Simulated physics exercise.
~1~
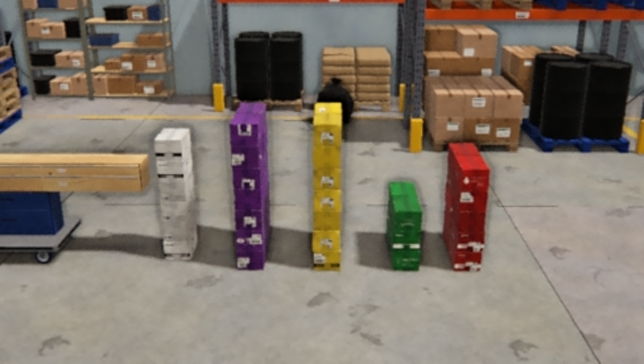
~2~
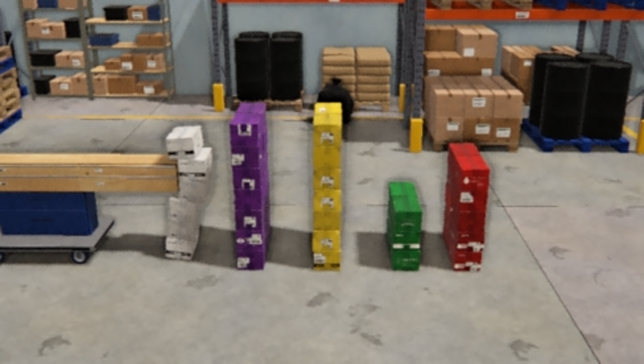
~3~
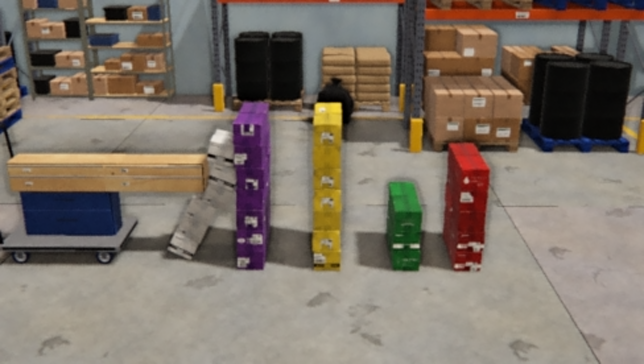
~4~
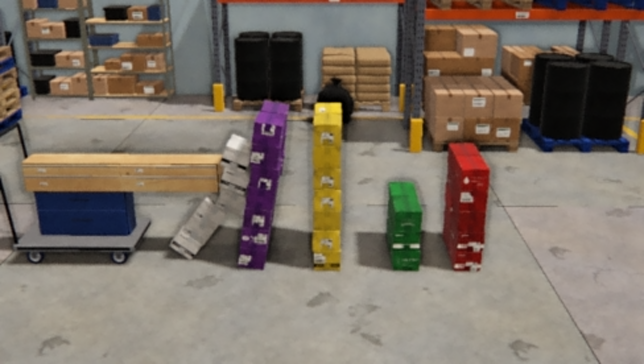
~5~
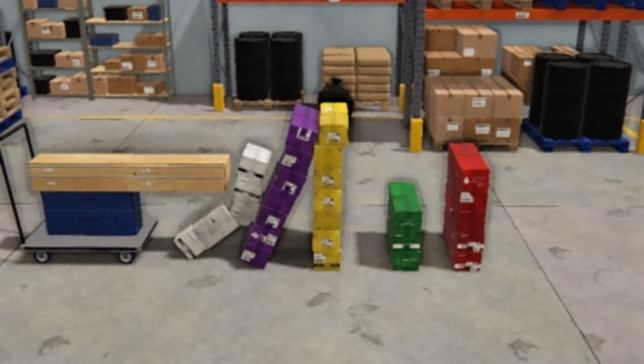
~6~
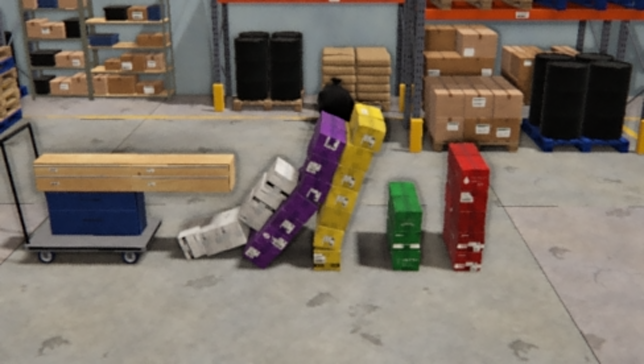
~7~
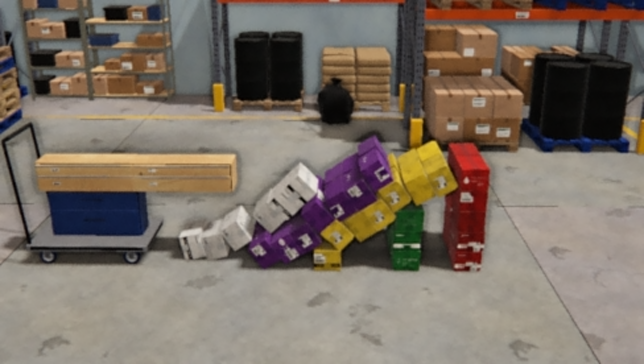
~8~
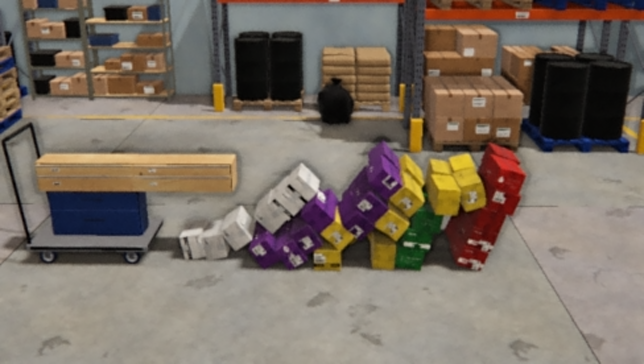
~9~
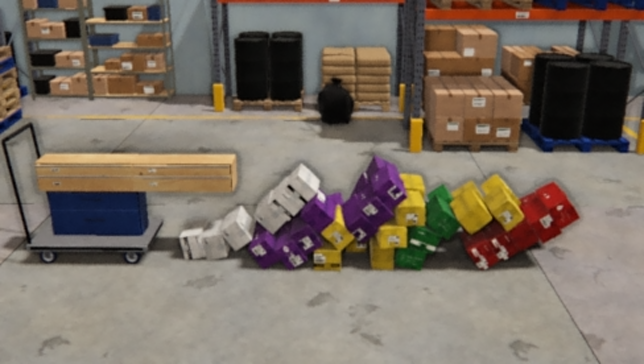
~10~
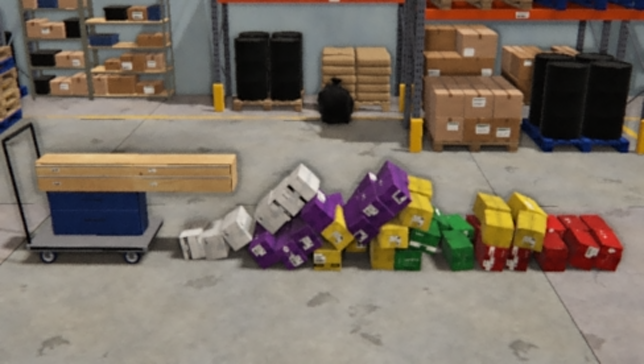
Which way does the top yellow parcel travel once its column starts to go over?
It moves to the right, coming down towards the red parcels.
In a warehouse with racks and stacked cartons along the back wall, seen from the front and slightly above, columns of white, purple, yellow, green and red parcels stand in a row from left to right. A flat trolley carrying long wooden planks over a blue load rolls in from the left, and the planks push into the white column. The white parcels buckle and topple against the purple column, which leans into the yellow one. The trolley stops while the yellow column falls over the short green one and into the red. The red column tips over to the right, and the parcels settle in a jumbled line across the floor.
